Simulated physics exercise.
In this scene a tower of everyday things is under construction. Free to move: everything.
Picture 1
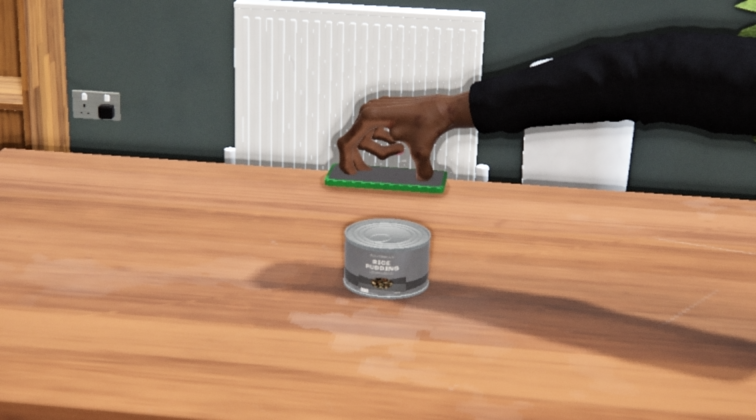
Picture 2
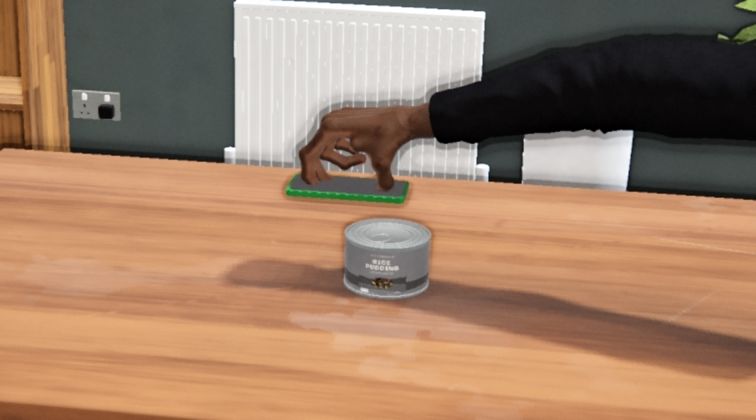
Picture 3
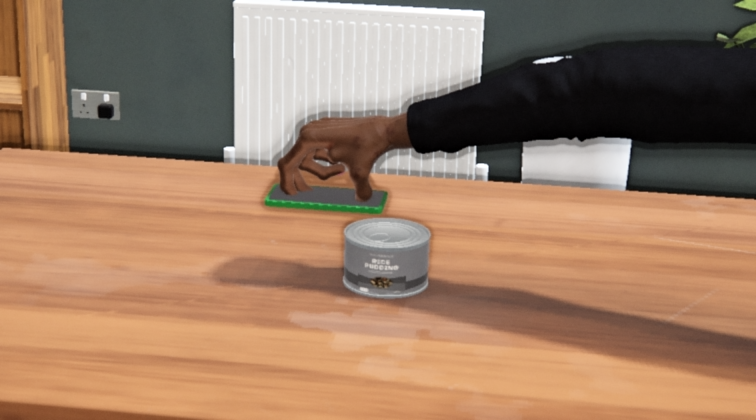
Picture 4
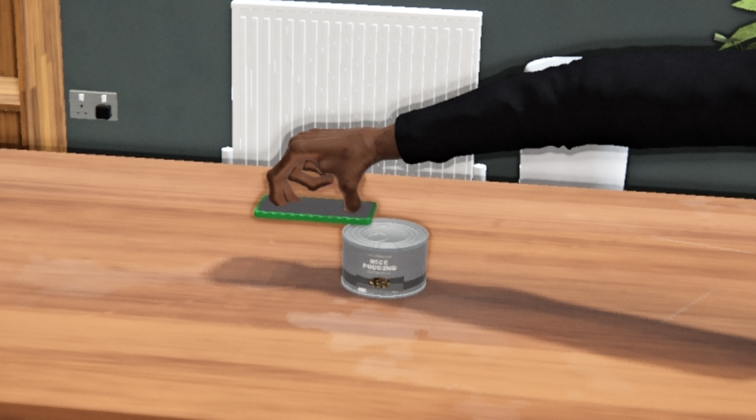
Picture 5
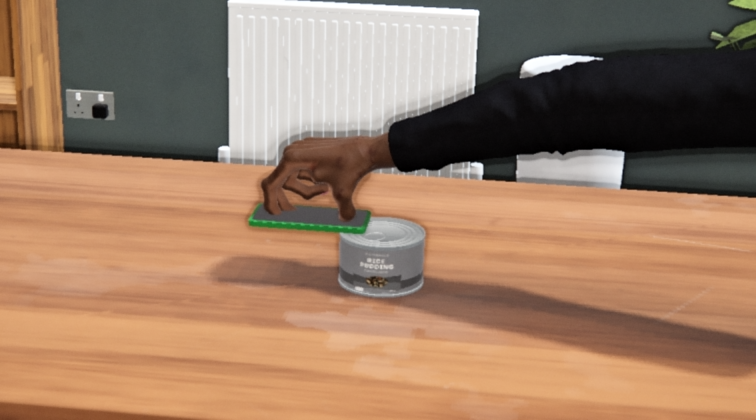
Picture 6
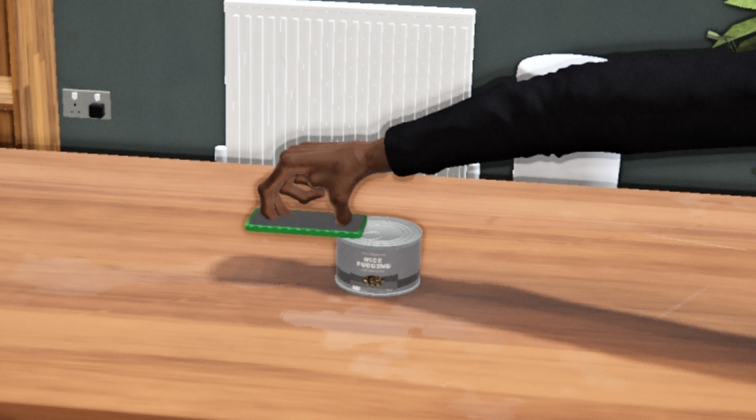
A hand in a black sleeve carried a flat green-edged phone leftward and down over a wooden table, then slowed with it beside the top of a small grey tin, still gripping it.
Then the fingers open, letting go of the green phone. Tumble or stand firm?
Tumbles.
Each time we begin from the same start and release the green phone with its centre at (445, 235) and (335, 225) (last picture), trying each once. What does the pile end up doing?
Case one: The pile topples; case two: It topples.
Then, 0.20 s after the last picture, green phone tipped 31° from how it was near (308, 239).
Then, 0.30 s after the last picture, green phone tipped 36° from how it was near (309, 241).
Then, 0.80 s after the last picture, green phone resting near (309, 241).
At rest, tipped over in the pile, green phone; grey tub in place. Seen from the same camera at the end, green phone near (309, 241). The pile gives way.
